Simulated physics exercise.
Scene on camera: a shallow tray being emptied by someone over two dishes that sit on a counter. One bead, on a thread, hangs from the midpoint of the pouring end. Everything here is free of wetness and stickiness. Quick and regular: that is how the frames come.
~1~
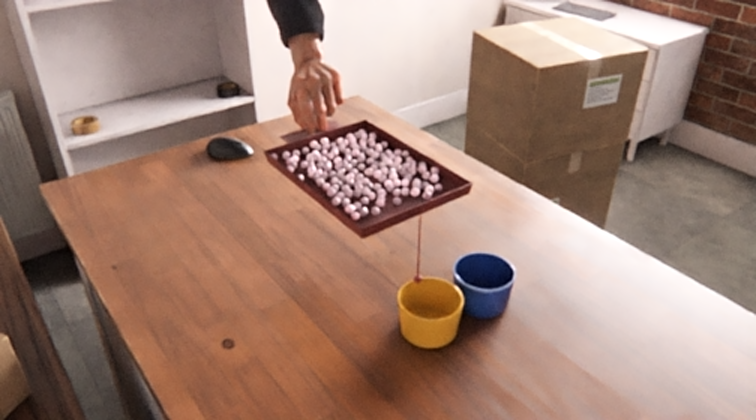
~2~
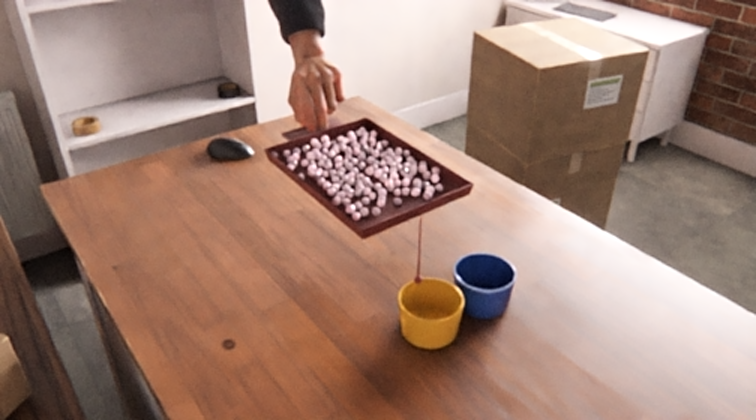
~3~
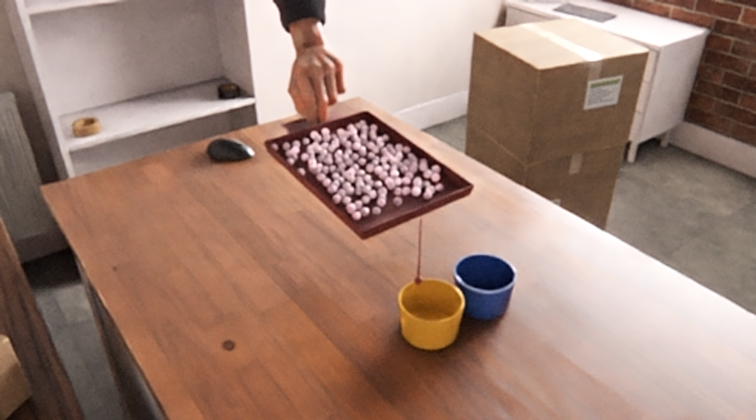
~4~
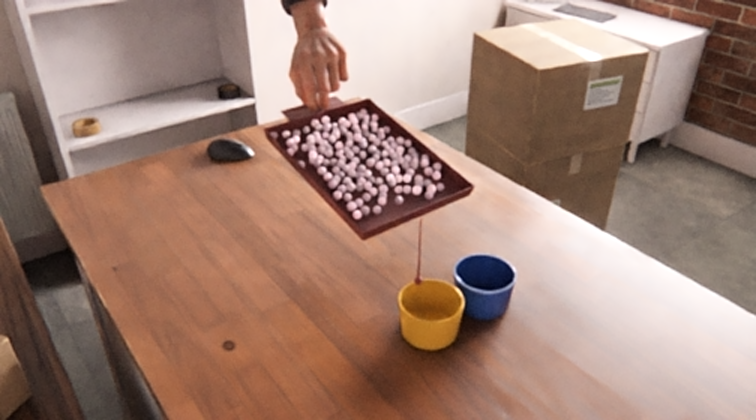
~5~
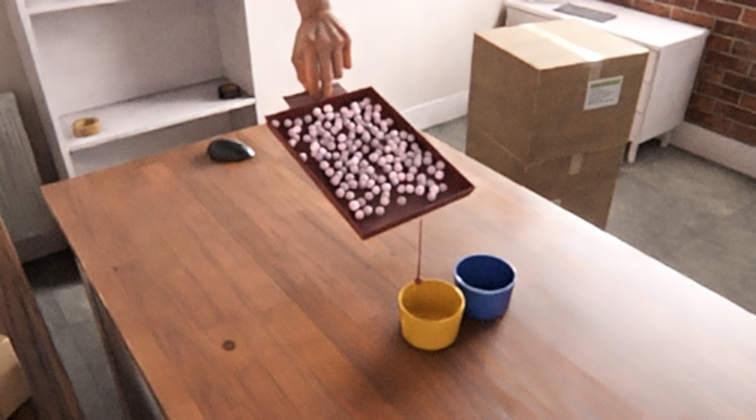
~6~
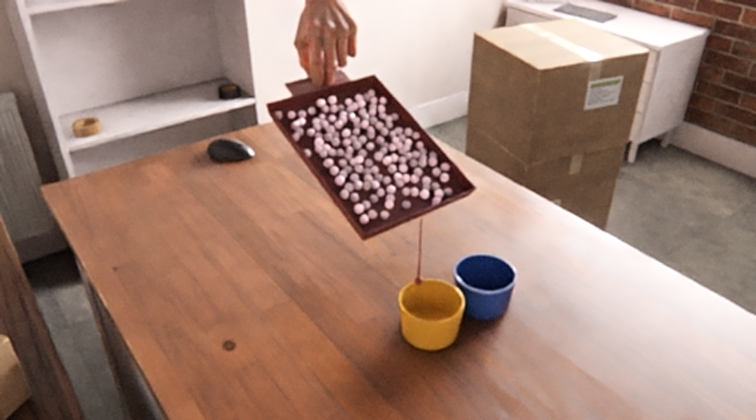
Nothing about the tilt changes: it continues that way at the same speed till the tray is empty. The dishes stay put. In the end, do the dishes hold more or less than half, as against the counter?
They hold less than half.
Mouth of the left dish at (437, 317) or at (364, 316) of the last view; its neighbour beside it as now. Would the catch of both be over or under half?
In order, they'd catch a major share, and next a minor share.
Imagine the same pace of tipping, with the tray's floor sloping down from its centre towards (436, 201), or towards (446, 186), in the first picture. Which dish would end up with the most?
Record: Try 1, the dish at the right; try 2, the dish at the right.
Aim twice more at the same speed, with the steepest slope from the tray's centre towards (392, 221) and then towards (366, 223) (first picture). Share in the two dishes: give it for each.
Roughly 10 percent first and 0 percent second.
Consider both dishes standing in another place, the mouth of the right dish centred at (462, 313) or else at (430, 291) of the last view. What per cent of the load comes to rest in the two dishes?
First placement: Some 70 %; second placement: Some 20 %.
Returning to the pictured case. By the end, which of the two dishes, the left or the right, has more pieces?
Fuller at the end: The leftward one.
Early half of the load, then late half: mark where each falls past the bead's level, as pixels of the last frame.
Around (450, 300), followed by around (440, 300).
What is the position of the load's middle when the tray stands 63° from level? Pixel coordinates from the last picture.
The middle of the pieces shows up near (418, 200).
Soon, tray tipped steeply; most on the tray; a stray few in the left dish; a small part in the air.
A while on, tray tipped right over; about a quarter on the tray; about a quarter in the left dish; a stray few in the right dish; about a third outside both; about a quarter in the air.
Towards the end, tray tipped past a quarter turn; about a quarter in the left dish; a small part in the right dish; about two thirds outside both; a stray few in the air.
Finally, tray tipped past a quarter turn; about a quarter in the left dish; a small part in the right dish; about two thirds outside both.
